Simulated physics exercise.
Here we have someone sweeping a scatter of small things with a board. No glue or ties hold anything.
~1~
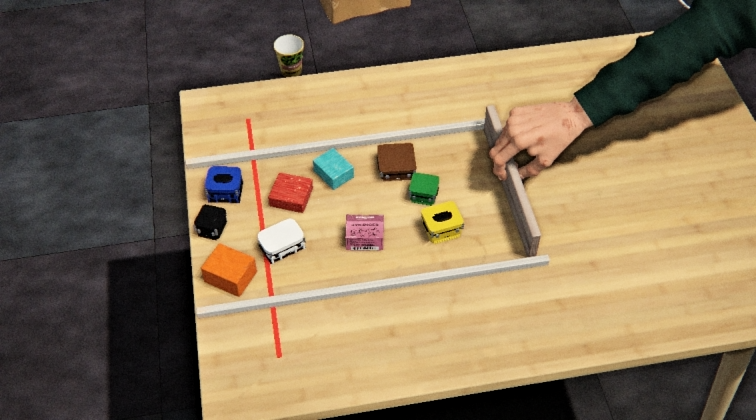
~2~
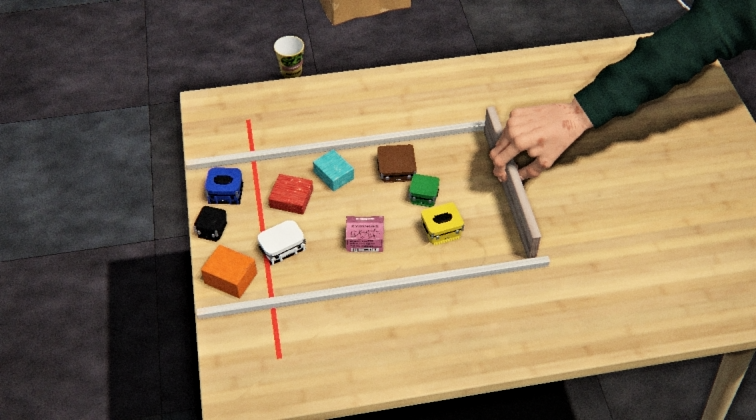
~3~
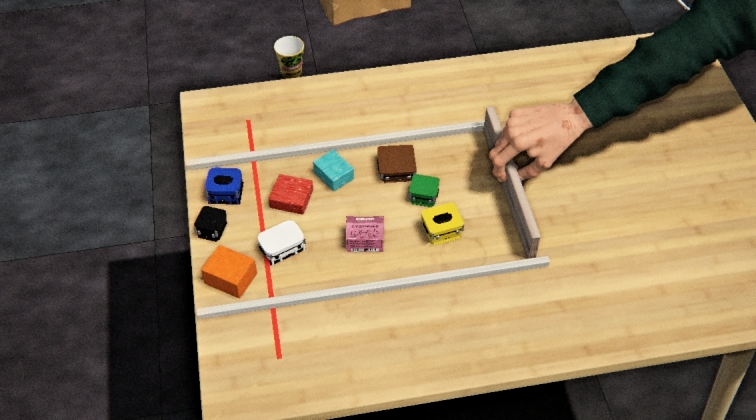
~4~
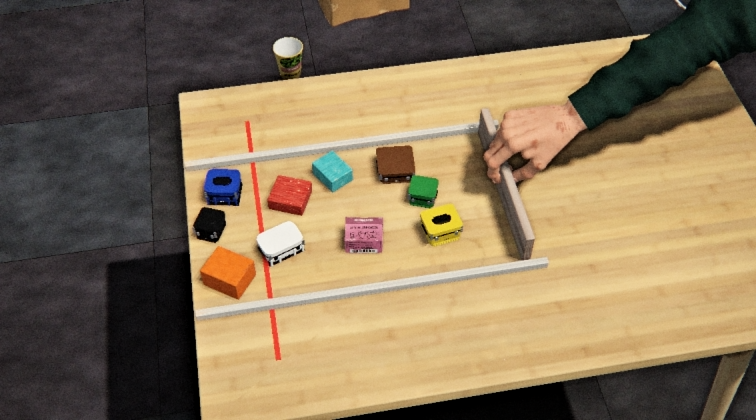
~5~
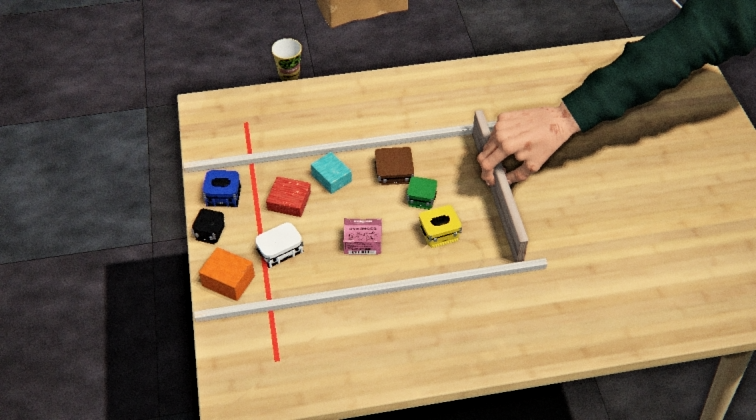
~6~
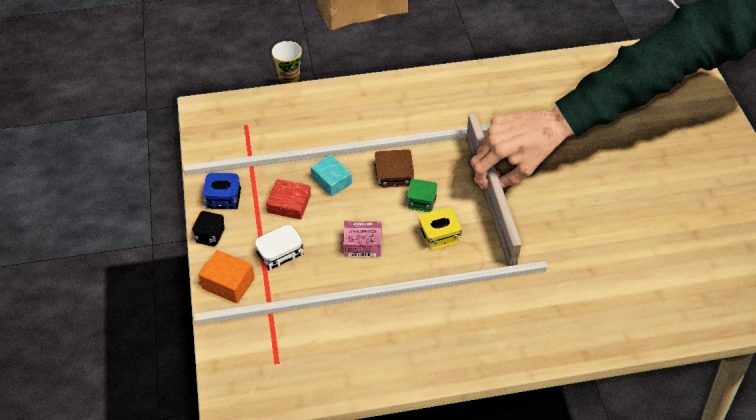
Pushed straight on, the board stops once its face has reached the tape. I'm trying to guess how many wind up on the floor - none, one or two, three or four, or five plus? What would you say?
Over the end go more than two but fewer than five.
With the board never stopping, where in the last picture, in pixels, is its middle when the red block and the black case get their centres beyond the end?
Around (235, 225) first and around (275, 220) second.
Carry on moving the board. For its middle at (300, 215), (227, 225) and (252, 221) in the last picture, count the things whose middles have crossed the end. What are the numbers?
0; 6; 3.
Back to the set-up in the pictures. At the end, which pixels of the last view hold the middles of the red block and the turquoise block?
First (213, 222), then (204, 187).
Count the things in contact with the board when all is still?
Number: 3.
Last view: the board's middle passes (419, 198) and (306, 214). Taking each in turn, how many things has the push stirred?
So 3, and at the other place 9.
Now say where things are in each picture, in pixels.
The first frame shows black case (211, 223); orange block (229, 270); blue case (225, 185); board (510, 179); tape (262, 226).
The second frame shows orange block (229, 271); brown case (397, 164).
The third frame shows blue case (225, 186); white case (282, 243).
The fourth frame shows black case (210, 226); green case (423, 192).
The fifth frame shows orange block (227, 274); red block (289, 197).
The sixth frame shows black case (209, 229); orange block (227, 276); blue case (222, 191); board (492, 188); tape (260, 233).
A little later, none off yet; black case at rest near (209, 229); orange block at rest near (227, 276); blue case at rest near (222, 191).
Next, none off yet; black case at rest near (209, 229); orange block at rest near (227, 276); blue case moving near (217, 192).
When it is over, the number that fall off is three or four; down, white case, blue case and black case.
